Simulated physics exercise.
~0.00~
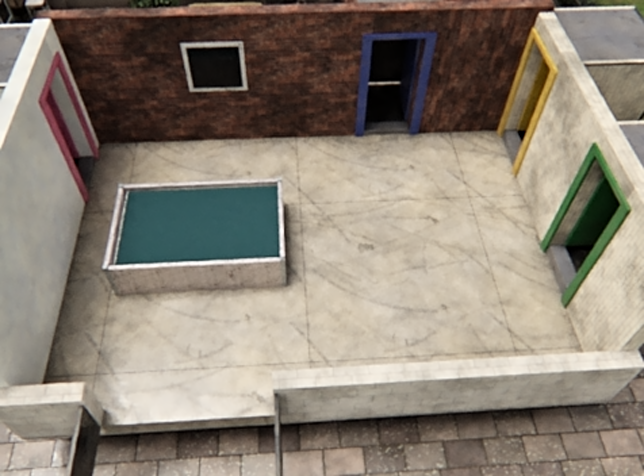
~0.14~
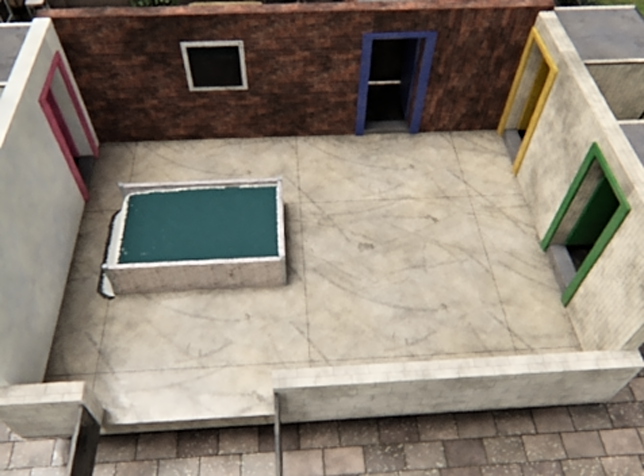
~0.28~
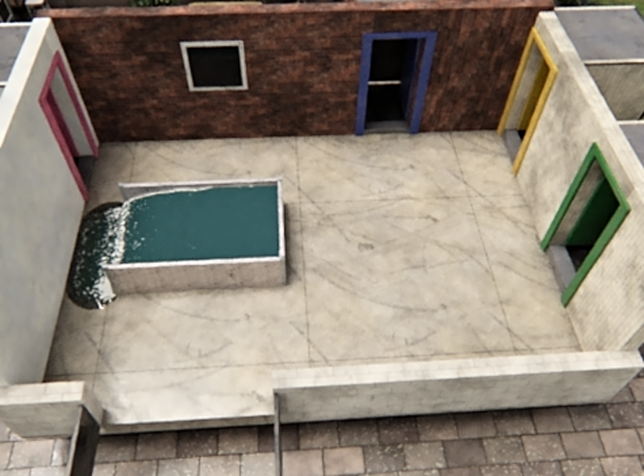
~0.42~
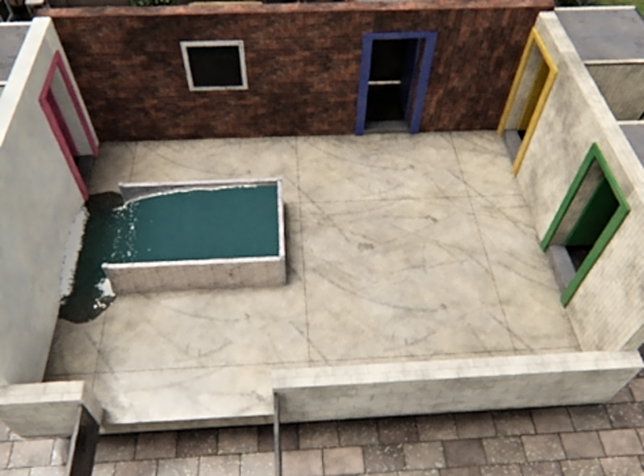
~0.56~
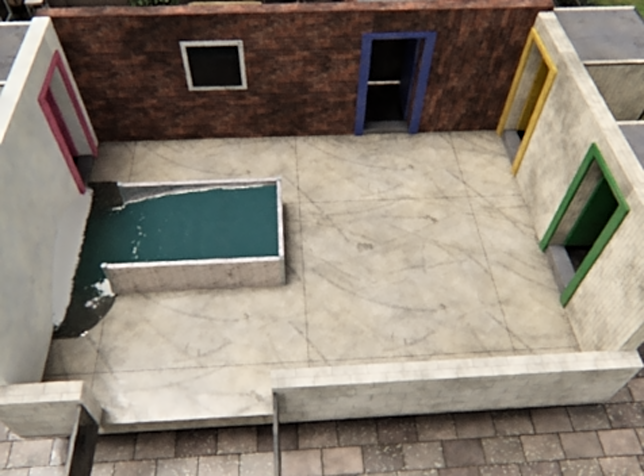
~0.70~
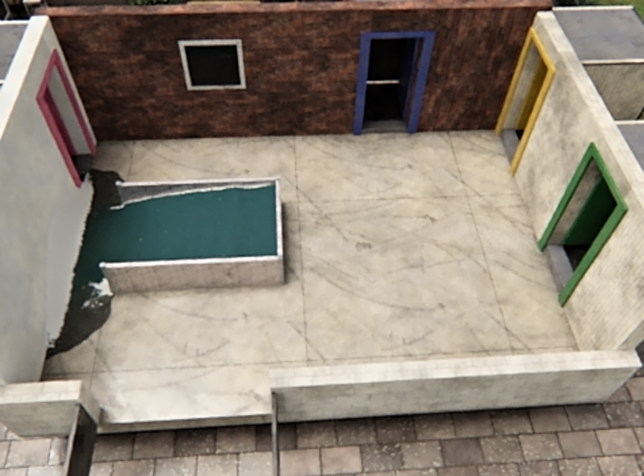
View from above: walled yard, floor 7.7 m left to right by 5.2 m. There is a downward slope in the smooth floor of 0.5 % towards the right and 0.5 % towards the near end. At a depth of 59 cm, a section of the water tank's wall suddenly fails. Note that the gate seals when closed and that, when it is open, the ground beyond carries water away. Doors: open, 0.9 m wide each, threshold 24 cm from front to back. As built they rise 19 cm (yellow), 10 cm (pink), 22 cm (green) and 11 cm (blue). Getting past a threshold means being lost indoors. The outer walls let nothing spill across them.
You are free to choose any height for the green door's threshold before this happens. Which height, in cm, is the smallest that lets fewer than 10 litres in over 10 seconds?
The smallest is roughly 7 cm.
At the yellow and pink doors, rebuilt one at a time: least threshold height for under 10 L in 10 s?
Some 7.0 cm for yellow, some 16 cm for pink.
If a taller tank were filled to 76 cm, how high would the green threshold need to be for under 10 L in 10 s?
I'd go with near 10.5 cm then.
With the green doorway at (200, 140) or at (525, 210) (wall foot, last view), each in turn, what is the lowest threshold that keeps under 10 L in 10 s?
You'd want roughly 7.5 cm there first, then roughly 6.5 cm.
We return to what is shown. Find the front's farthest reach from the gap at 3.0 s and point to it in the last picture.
Around (336, 140).
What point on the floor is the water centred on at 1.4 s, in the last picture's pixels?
The water's centre is at about (159, 251).
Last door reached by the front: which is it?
Coming last is the green one.
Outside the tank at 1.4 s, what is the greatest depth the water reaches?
42 cm.
After 1.4 s water covers 15 % of the floor, deepest (42 cm) near (80, 265); it has not reached the green door.
After 3.0 s water covers 35 % of the floor, deepest (32 cm) near (37, 397); it has not reached the green door.
After 10.0 s water covers 90 % of the floor, deepest (10 cm) near (582, 378); 7 cm at the green door, 0 litres in over its 22 cm threshold.
At the green door as built, the water arrived by 6.1 s and peaked near 10 cm at 7.8 s.
Run again over the same 10 s with other heights there, 13 litres in over 6.5 cm, 7 litres over 7.5 cm. The limit of 10 litres is kept from about 7 cm up.
